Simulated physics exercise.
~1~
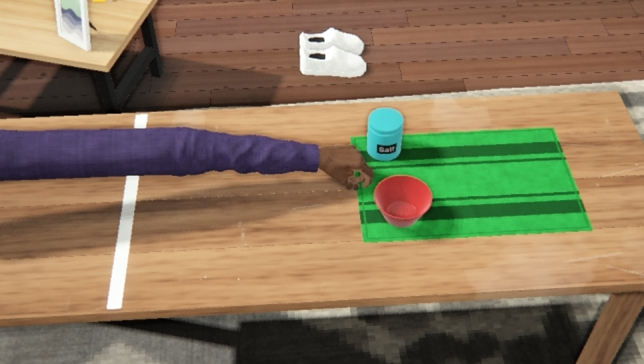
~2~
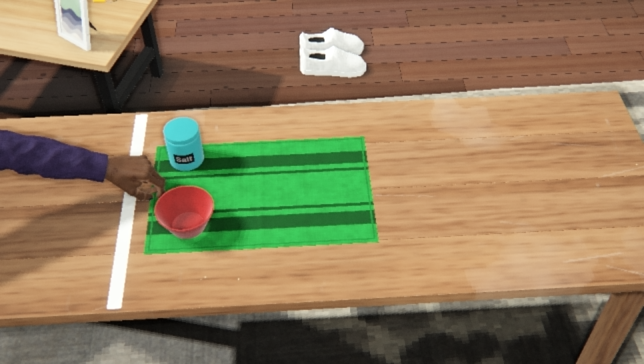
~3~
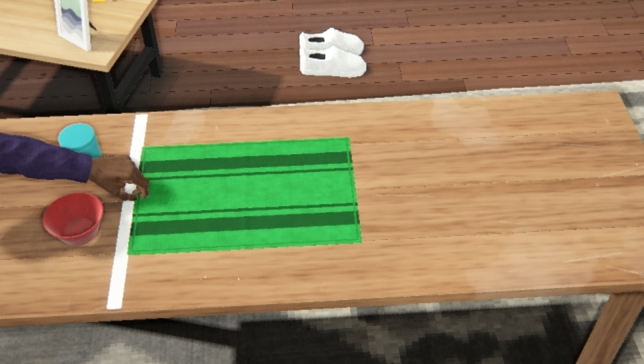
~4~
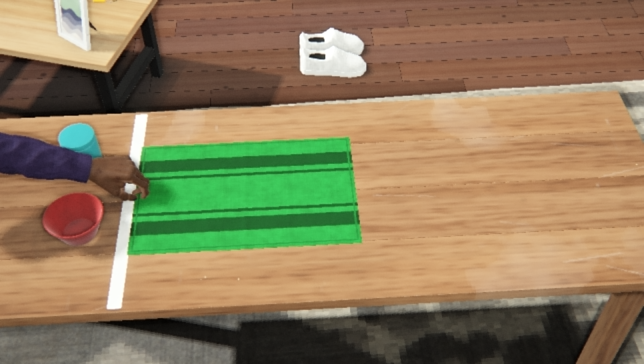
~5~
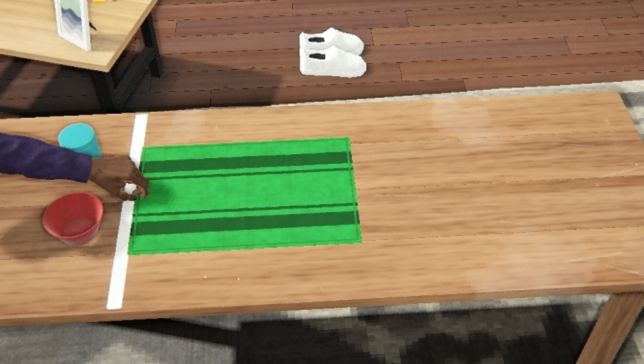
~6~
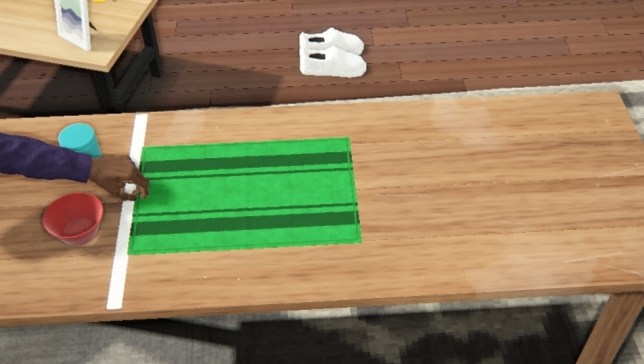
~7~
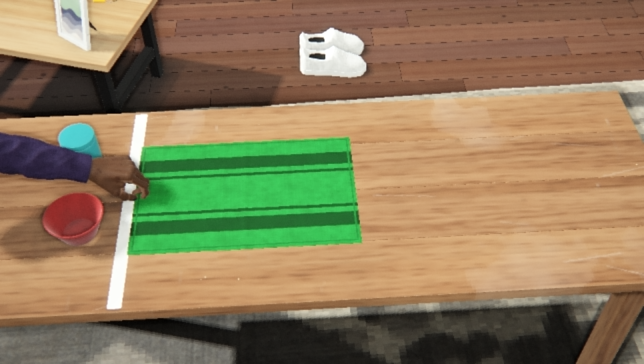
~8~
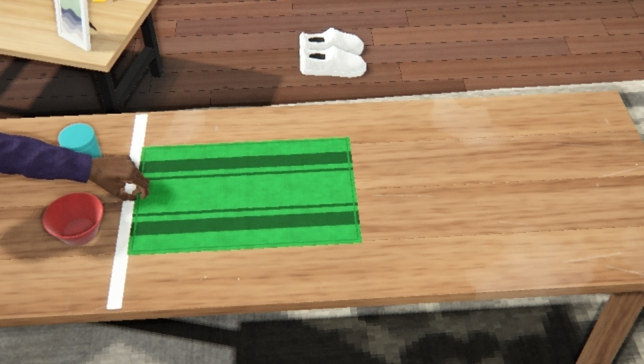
The video shows a hand pulling a green table runner carrying a red bowl and a turquoise jar leftward across a wooden table toward a white strip of tape. The runner stops at the tape, while the bowl and jar slide off its front edge and come to rest beyond it.
